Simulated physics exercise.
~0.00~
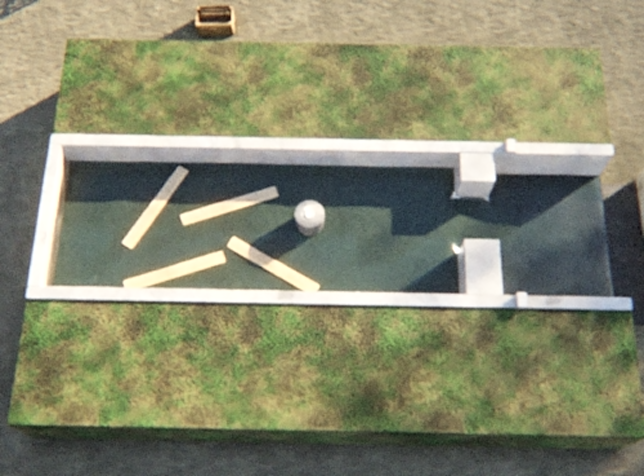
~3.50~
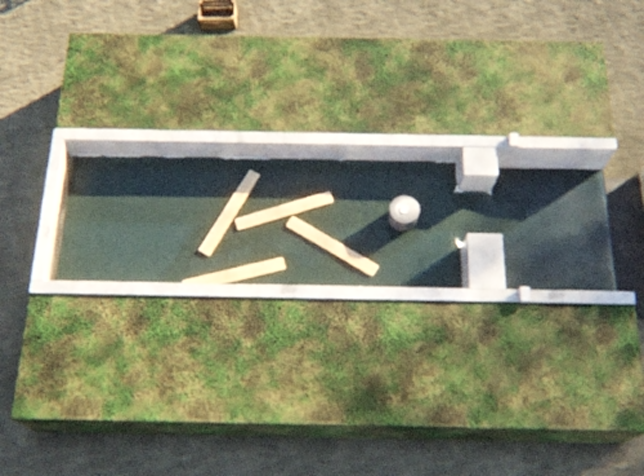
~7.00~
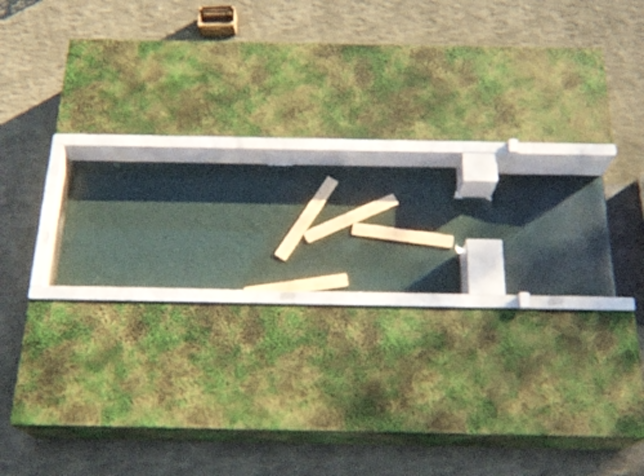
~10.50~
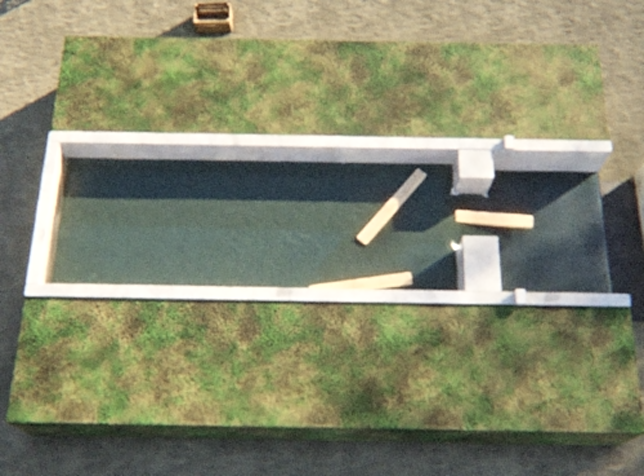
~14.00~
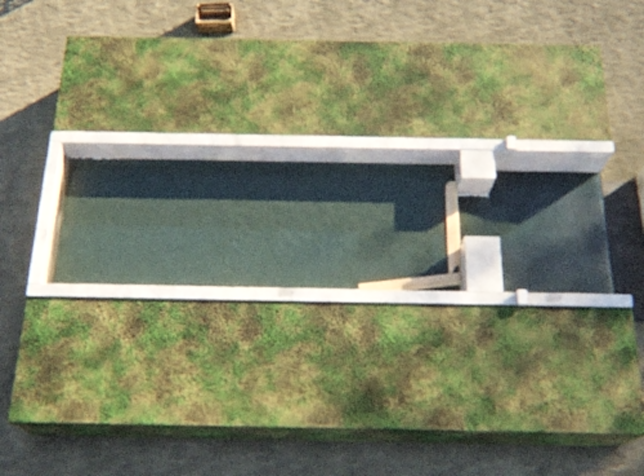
Concrete drain between grass banks with a pale tub and planks drifting right, some passing the gap, two planks lodging there.
